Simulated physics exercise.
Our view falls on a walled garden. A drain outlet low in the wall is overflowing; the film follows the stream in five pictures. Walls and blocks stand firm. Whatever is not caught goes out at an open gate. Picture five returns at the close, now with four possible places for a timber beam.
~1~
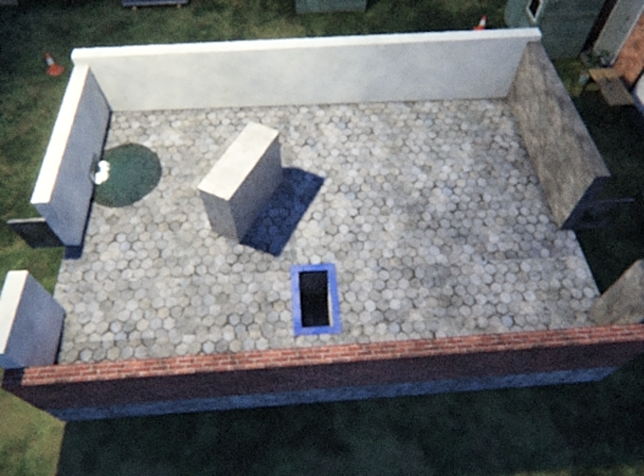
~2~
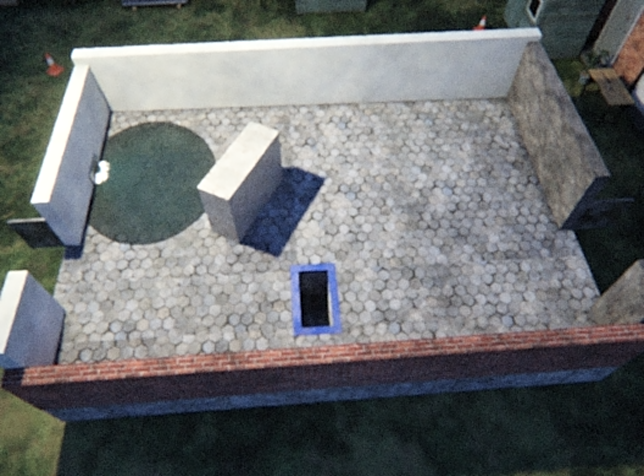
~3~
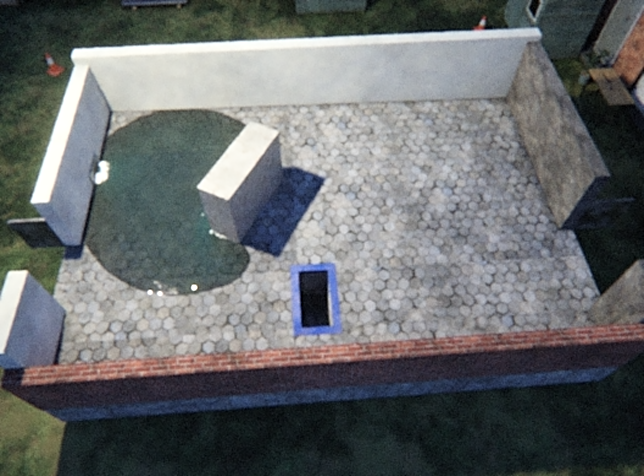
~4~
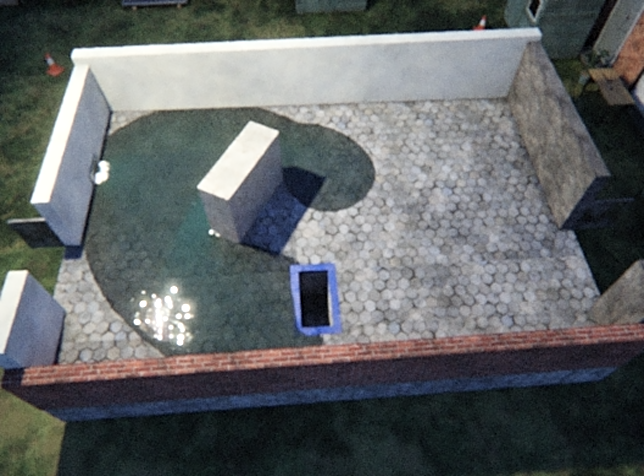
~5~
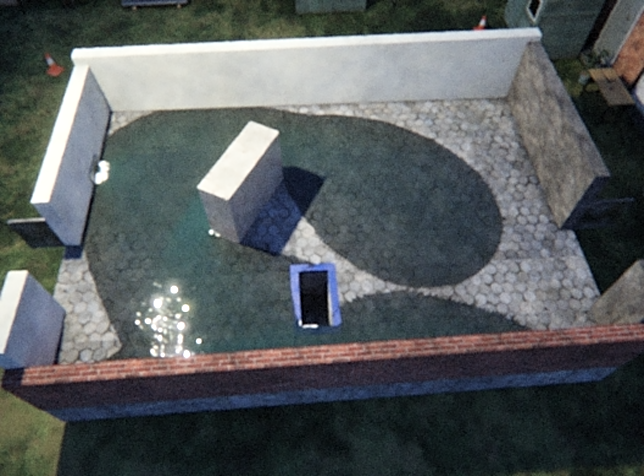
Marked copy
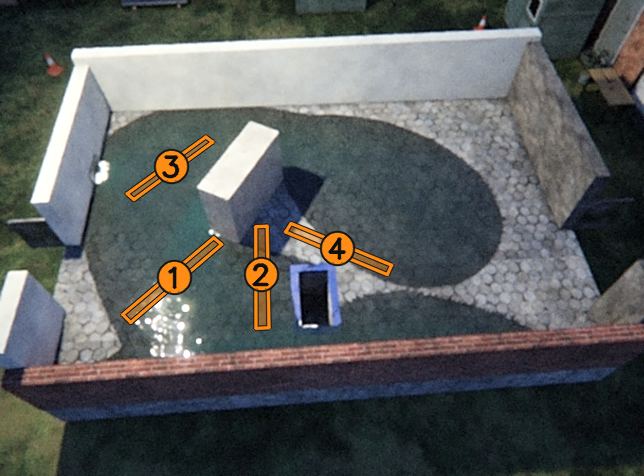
In a walled garden, dark water spreads from the left across the paving, reaching a blue-edged drain.
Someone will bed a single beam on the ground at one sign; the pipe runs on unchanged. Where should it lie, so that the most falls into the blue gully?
4 is best.
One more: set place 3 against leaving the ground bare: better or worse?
Worse.
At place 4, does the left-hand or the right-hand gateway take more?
More leaves on the right.
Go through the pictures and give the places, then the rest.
Outfall at (94, 170); blue gully at (315, 298); open gate at (574, 266); open gate at (73, 276); 3 % of the ground under water, visible out to (146, 192); blue gully still dry, in the first frame.
In the second frame, 11 % of the ground under water, visible out to (183, 225); blue gully still dry.
In the third frame, 22 % of the ground under water, visible out to (226, 278); blue gully still dry.
In the fourth frame, 38 % of the ground under water, visible out to (365, 160); blue gully taking water.
In the fifth frame, 63 % of the ground under water, visible out to (496, 221); blue gully taking water.
In orange, 1 from (126, 318) to (217, 241); 2 from (262, 328) to (261, 226); 3 from (130, 196) to (209, 139); 4 from (288, 227) to (389, 269).
Choosing 1, about 13 % of the stream goes into the blue gully, about 86 % out by the gates.
Choosing 2, about 14 % of the stream goes into the blue gully, about 86 % out by the gates.
Choosing 3, about 12 % of the stream goes into the blue gully, about 88 % out by the gates.
Choosing 4, about 19 % of the stream goes into the blue gully, about 81 % out by the gates.
